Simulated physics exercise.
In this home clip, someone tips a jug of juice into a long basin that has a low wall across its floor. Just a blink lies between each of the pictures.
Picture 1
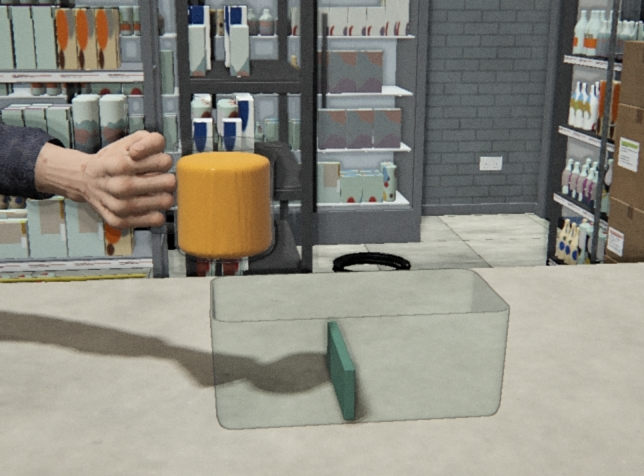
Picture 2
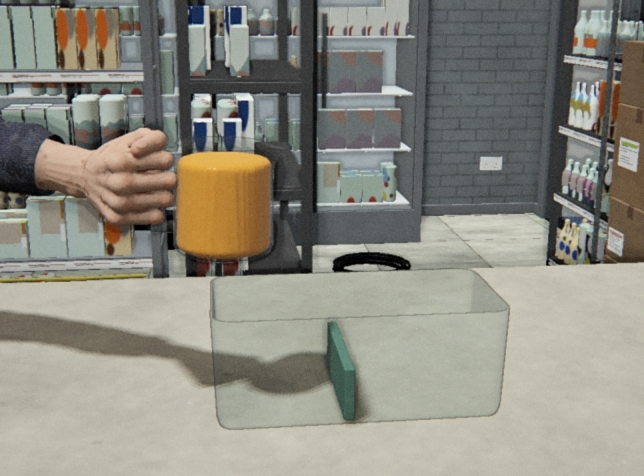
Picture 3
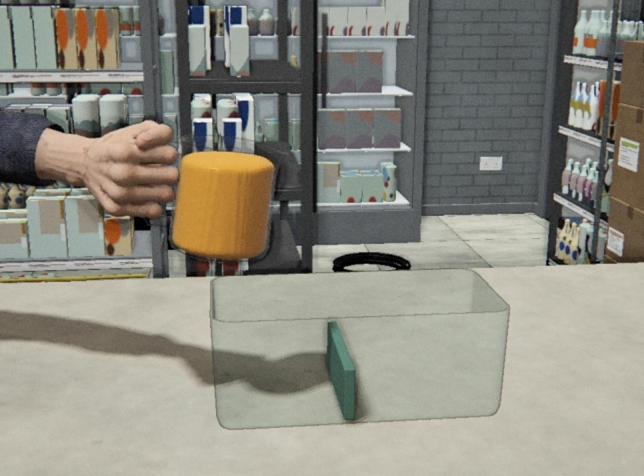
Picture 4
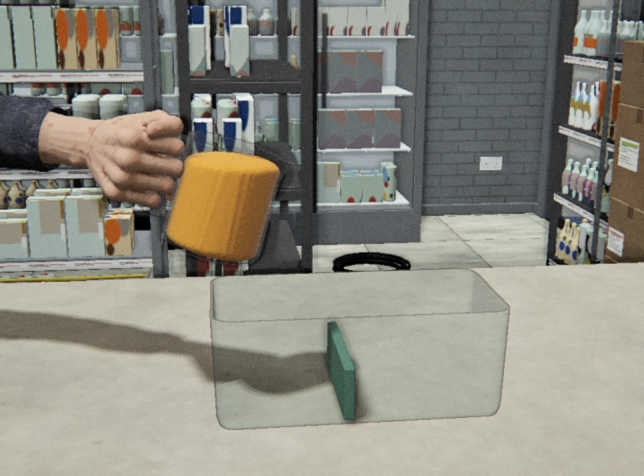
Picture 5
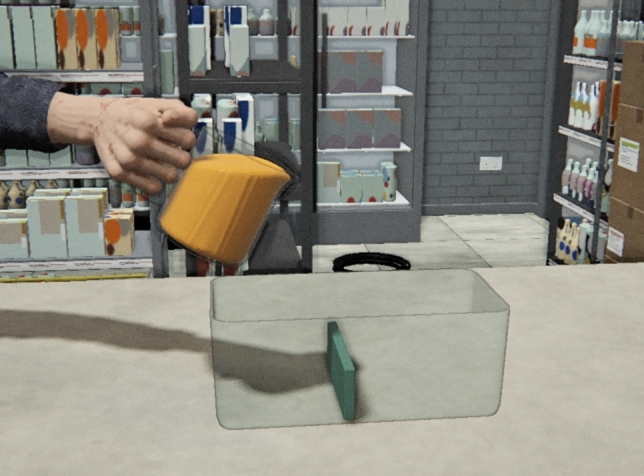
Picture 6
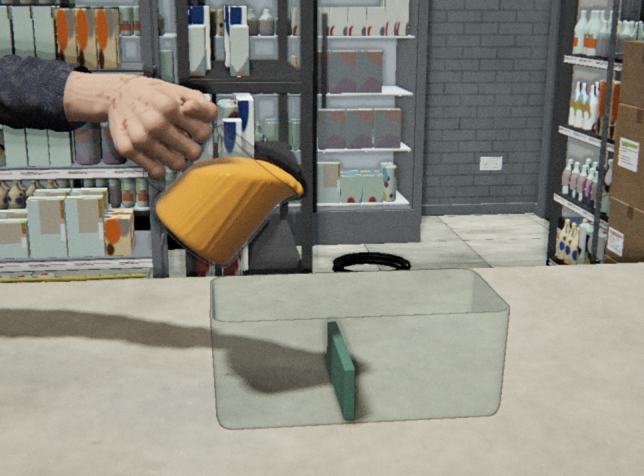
An orange jug tilts steadily to the right beside a hand above a clear basin.
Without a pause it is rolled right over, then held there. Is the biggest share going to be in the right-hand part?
No - it will be in the left part.
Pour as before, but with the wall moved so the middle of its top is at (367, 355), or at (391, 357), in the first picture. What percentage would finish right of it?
In turn some 10 and 10 in a hundred.
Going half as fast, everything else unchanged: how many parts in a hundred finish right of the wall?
Around 45 percent ends up there.
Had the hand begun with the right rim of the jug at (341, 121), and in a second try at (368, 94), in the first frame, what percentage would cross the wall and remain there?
It works out to around 95 % and then around 85 %.
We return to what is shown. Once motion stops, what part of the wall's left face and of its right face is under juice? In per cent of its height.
The left part 50 per cent, the right part 10.
A moment on, the tilt is 114° and 44 per cent is still to pour, 17 is left of the wall and 16 right of it.
Next, the tilt is 119° and 7 per cent is still to pour, 66 is left of the wall and 20 right of it.
Then the tilt is 119° and 0 per cent is still to pour, 72 is left of the wall and 20 right of it.
Later the tilt is 119° and 0 per cent is still to pour, 74 is left of the wall and 21 right of it.
In the end 74 per cent lies left of the wall, 21 right of it and 4 outside.
